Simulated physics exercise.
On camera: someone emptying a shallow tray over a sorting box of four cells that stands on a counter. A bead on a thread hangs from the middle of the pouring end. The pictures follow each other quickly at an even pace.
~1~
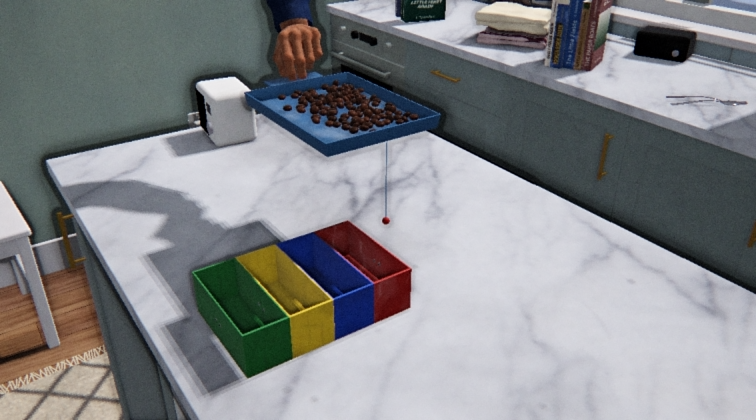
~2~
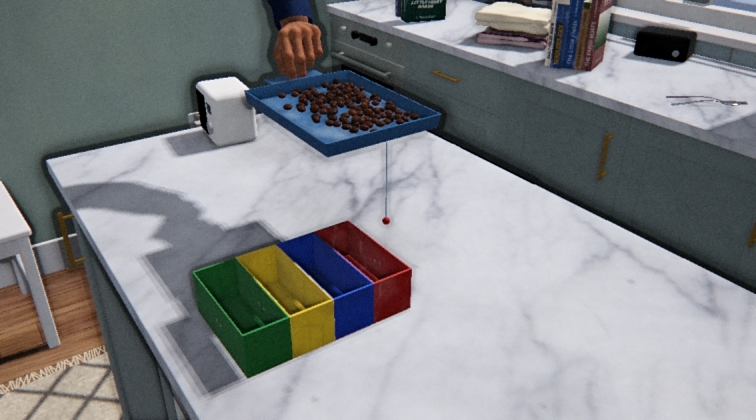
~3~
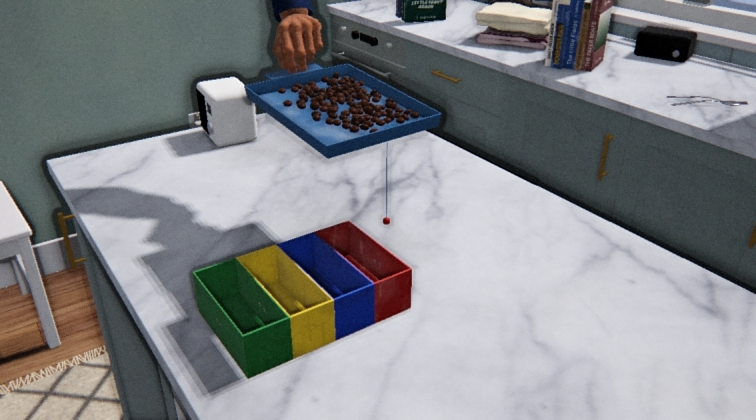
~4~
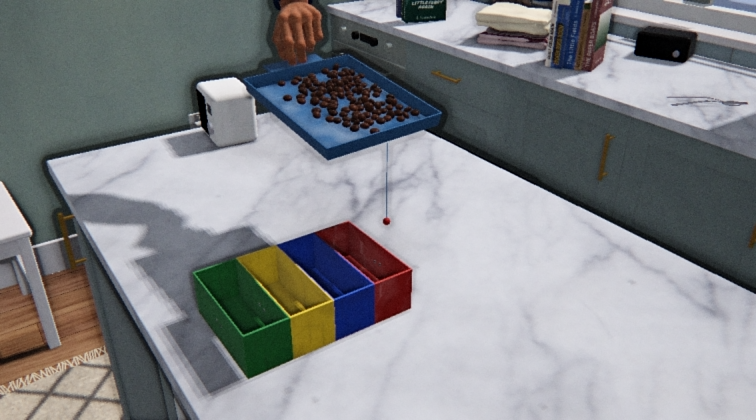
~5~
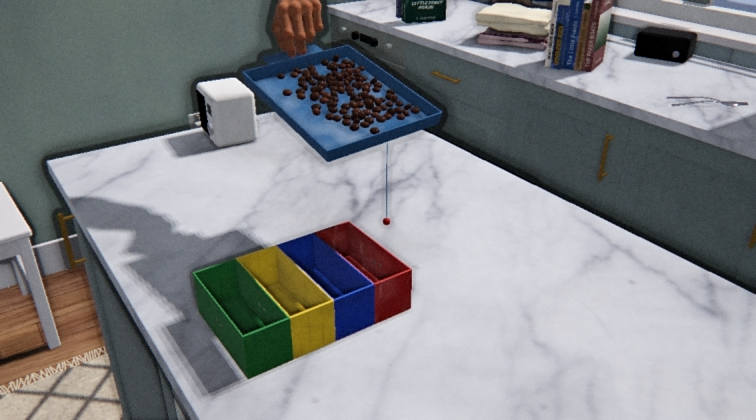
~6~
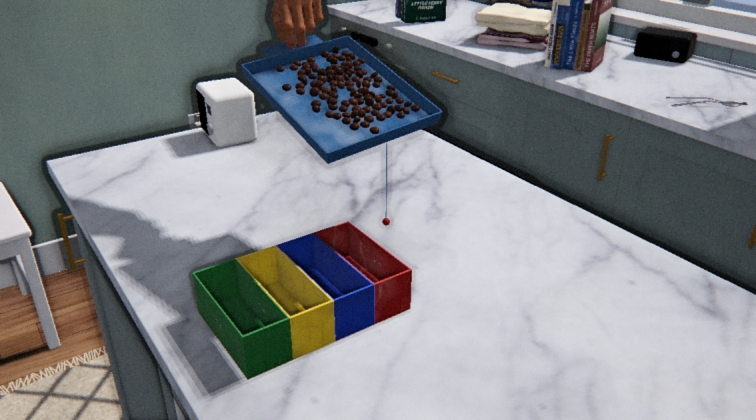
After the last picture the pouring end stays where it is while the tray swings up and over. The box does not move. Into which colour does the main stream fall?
The red one ends fullest.
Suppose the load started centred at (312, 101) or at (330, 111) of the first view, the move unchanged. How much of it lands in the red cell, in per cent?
Roughly 60 per cent, and 50 per cent.
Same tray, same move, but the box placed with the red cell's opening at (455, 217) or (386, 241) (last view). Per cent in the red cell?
Near 0 % and 20 %.
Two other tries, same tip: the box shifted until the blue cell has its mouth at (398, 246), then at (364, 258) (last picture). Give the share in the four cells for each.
In turn 100 and 100 in a hundred.
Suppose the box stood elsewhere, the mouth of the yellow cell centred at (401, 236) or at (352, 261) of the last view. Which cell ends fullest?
In turn: The green cell; the yellow one.
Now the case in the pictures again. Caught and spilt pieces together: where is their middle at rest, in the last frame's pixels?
Around (356, 290).
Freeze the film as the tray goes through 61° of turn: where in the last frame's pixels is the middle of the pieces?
Roughly at (353, 129).
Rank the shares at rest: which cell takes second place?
It is blue.
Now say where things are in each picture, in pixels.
In the first picture, corners of the pouring end at (327, 142) and (438, 114), level; middle of the load at (340, 105), flat chocolate drops; bead on its thread at (386, 221); green cell at (268, 343); yellow cell at (312, 325); blue cell at (354, 308); red cell at (392, 292).
In the second picture, corners of the pouring end at (327, 143) and (438, 114), level; middle of the load at (341, 104).
In the third picture, corners of the pouring end at (328, 144) and (438, 113), tipped barely, lowest at the left corner; middle of the load at (341, 101).
In the fourth picture, corners of the pouring end at (328, 147) and (439, 113), tipped a little, lowest at the left corner; middle of the load at (341, 96).
In the fifth picture, corners of the pouring end at (328, 149) and (439, 112), tipped a little, lowest at the left corner; middle of the load at (341, 90).
In the sixth picture, corners of the pouring end at (328, 151) and (439, 111), tipped clearly, lowest at the left corner; middle of the load at (341, 85); green cell at (268, 344); yellow cell at (313, 326); blue cell at (354, 309); red cell at (393, 293).
Soon, tray tipped steeply; nearly all on the tray; a small part falling or outside the box.
A while on, tray tipped past a quarter turn; about a quarter on the tray; about a third in the red cell; about a quarter in the blue cell; about a quarter falling or outside the box.
Towards the end, tray tipped past a quarter turn; about half in the red cell; about a third in the blue cell; a stray few in the yellow cell; a small part falling or outside the box.
Finally, tray tipped past a quarter turn; about half in the red cell; about a third in the blue cell; a stray few in the yellow cell; none in the green cell; a small part outside the box.
